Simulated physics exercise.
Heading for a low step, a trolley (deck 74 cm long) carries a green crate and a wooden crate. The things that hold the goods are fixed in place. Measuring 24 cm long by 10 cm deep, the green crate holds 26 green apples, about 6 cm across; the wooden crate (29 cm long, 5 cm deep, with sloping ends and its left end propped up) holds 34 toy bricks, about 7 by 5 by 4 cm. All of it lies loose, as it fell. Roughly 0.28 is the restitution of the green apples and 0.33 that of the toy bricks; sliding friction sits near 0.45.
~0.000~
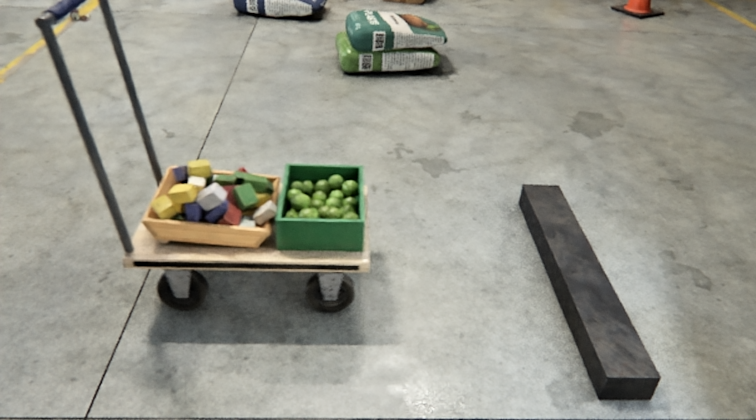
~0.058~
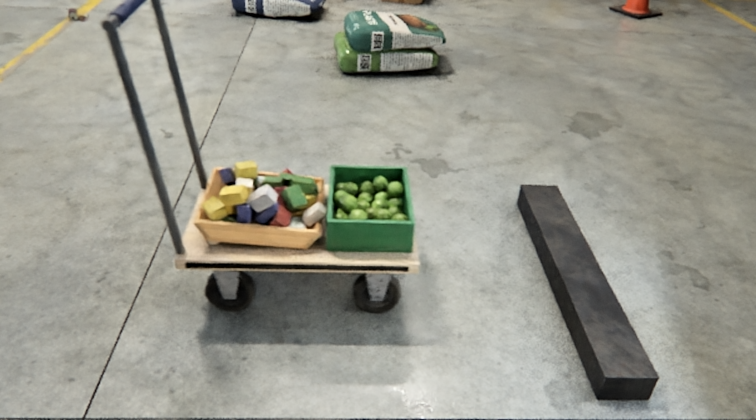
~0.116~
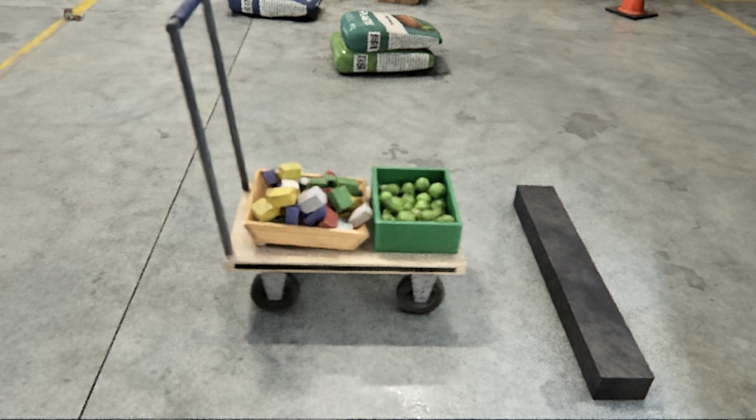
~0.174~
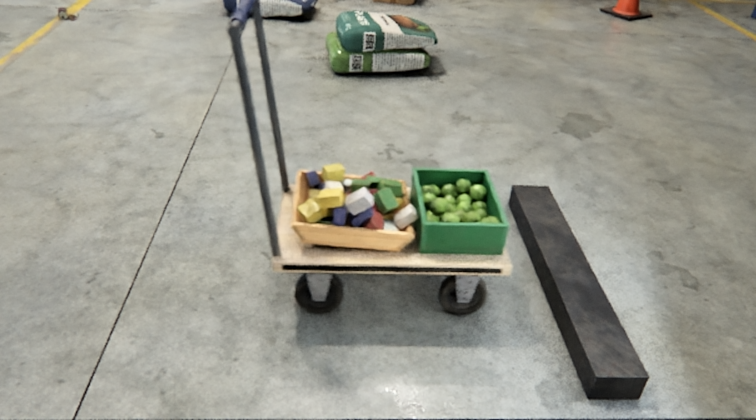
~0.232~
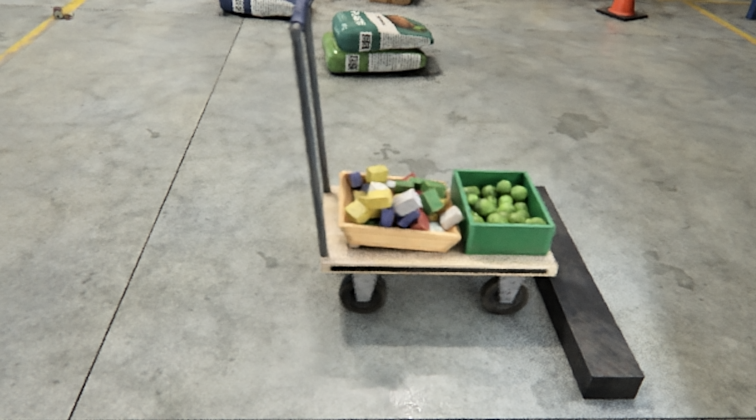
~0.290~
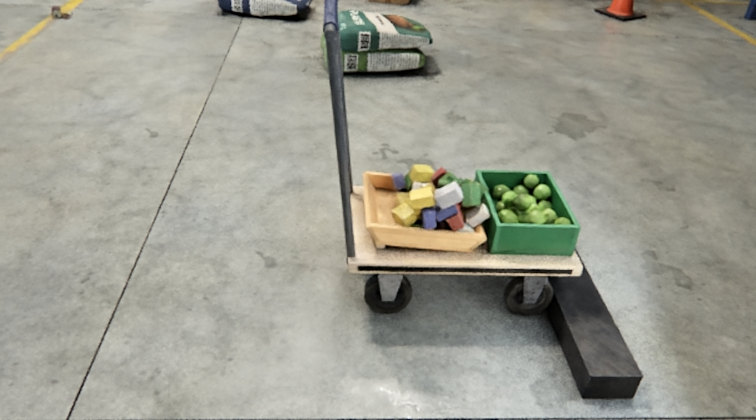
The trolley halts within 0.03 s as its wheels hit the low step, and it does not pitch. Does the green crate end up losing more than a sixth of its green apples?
No.
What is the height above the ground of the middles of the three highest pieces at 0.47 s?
Height, averaged: Around 54 cm.
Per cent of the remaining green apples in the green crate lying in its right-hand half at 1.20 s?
Roughly 60 percent of the remaining load.
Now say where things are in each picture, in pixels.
In the first frame (we follow the rim corner now nearest the camera; the camera pans a little), green crate at (280, 219); wooden crate at (145, 219); 72 cm still to roll; nothing out yet.
The second frame shows green crate at (332, 220); wooden crate at (197, 221); 56 cm still to roll.
The third frame shows green crate at (380, 222); wooden crate at (247, 222); 40 cm still to roll.
The fourth frame shows green crate at (427, 223); wooden crate at (295, 223); 24 cm still to roll.
The fifth frame shows green crate at (475, 224); wooden crate at (343, 224); 9 cm still to roll.
The sixth frame shows green crate at (501, 224); wooden crate at (370, 225); stopped; nothing out yet.
After 0.35 s, 0 of 26 out of the green crate and 1 of 34 out of the wooden crate.
After 0.47 s, 1 of 26 out of the green crate and 10 of 34 out of the wooden crate.
After 0.70 s, 2 of 26 out of the green crate and 11 of 34 out of the wooden crate.
Outcome (at 1.20 s), 2 of 26 out of the green crate and 11 of 34 out of the wooden crate. Asked share, 2 of 26, 8 per cent.
